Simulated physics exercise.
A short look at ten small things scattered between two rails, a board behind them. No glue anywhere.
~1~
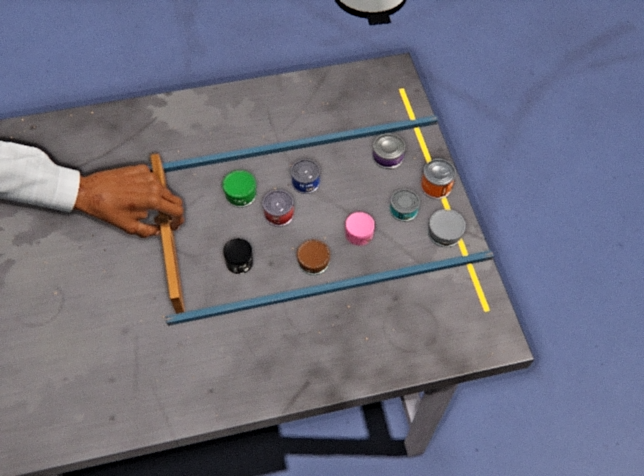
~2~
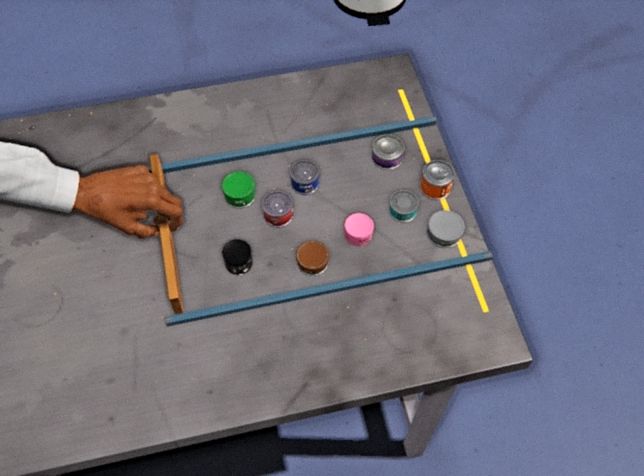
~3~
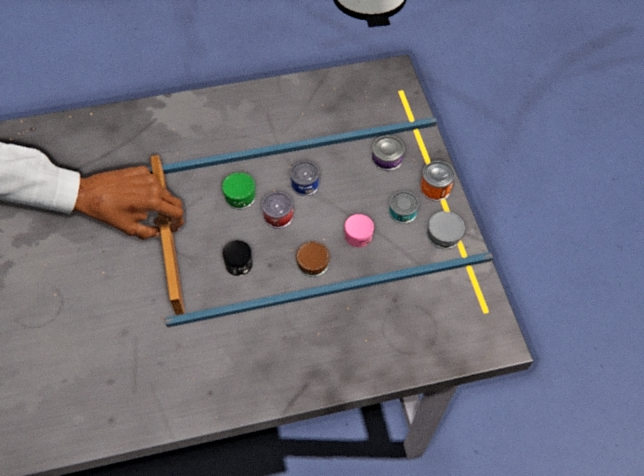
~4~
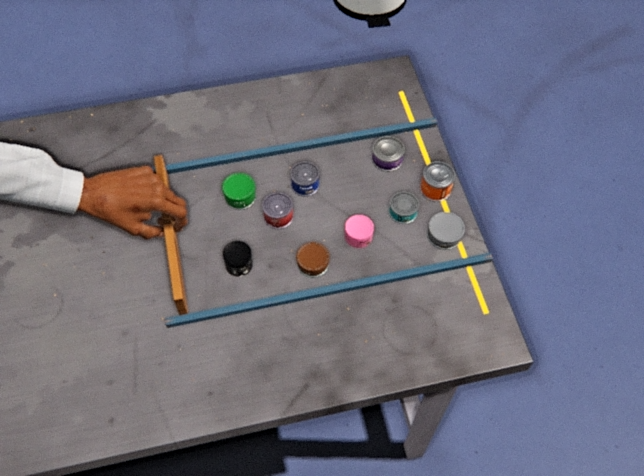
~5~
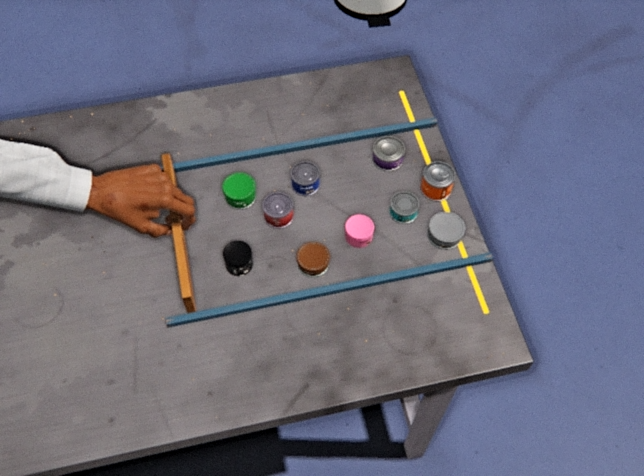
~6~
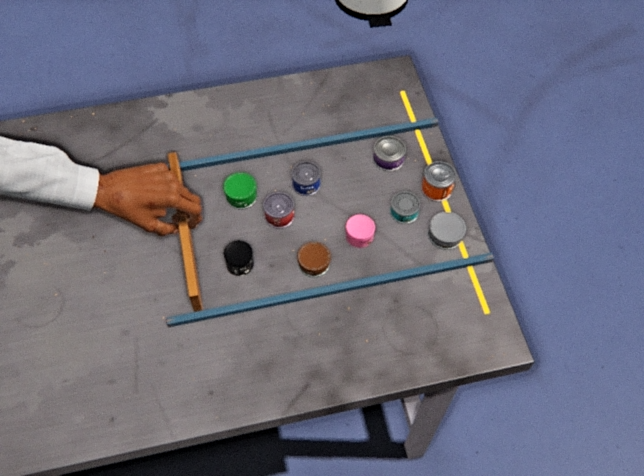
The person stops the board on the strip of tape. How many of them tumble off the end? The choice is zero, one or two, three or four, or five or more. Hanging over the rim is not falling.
As it turns out, the number that fall off is five or more.
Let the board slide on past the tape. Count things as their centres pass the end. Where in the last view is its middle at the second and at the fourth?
At (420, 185) for the second, at (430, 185) for the fourth.
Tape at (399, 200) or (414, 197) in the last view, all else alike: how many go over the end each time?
Try by try, 0 and 1.
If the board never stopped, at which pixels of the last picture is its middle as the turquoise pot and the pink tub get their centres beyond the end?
Near (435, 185) and (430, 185).
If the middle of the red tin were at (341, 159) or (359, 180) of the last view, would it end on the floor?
Place by place, it stays on; does not fall.
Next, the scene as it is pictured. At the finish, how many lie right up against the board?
In contact: 5.
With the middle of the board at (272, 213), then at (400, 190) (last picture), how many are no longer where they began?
By then 5, and 10.
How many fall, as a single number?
The count is 5.
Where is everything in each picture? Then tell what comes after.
Orange tin (438, 179); grey tin (446, 229); purple pot (389, 151); board (167, 231); tape (440, 189), in the first frame.
Grey tin (445, 229); red tin (278, 209), in the second frame.
Purple pot (388, 153); board (167, 233), in the third frame.
Orange tin (437, 182); black tub (238, 259), in the fourth frame.
Grey tin (446, 231); turquoise pot (404, 208), in the fifth frame.
Orange tin (438, 182); grey tin (447, 231); purple pot (389, 154); board (185, 229); tape (441, 192), in the sixth frame.
A little later, none off yet; orange tin at rest near (438, 182); grey tin at rest near (447, 231); purple pot at rest near (389, 154).
Next, none off yet; orange tin at rest near (438, 182); grey tin at rest near (447, 231); purple pot shifted about its own width near (408, 145).
When it is over, the number that fall off is five or more; down, blue tin, pink tub, turquoise pot, grey tin and orange tin.
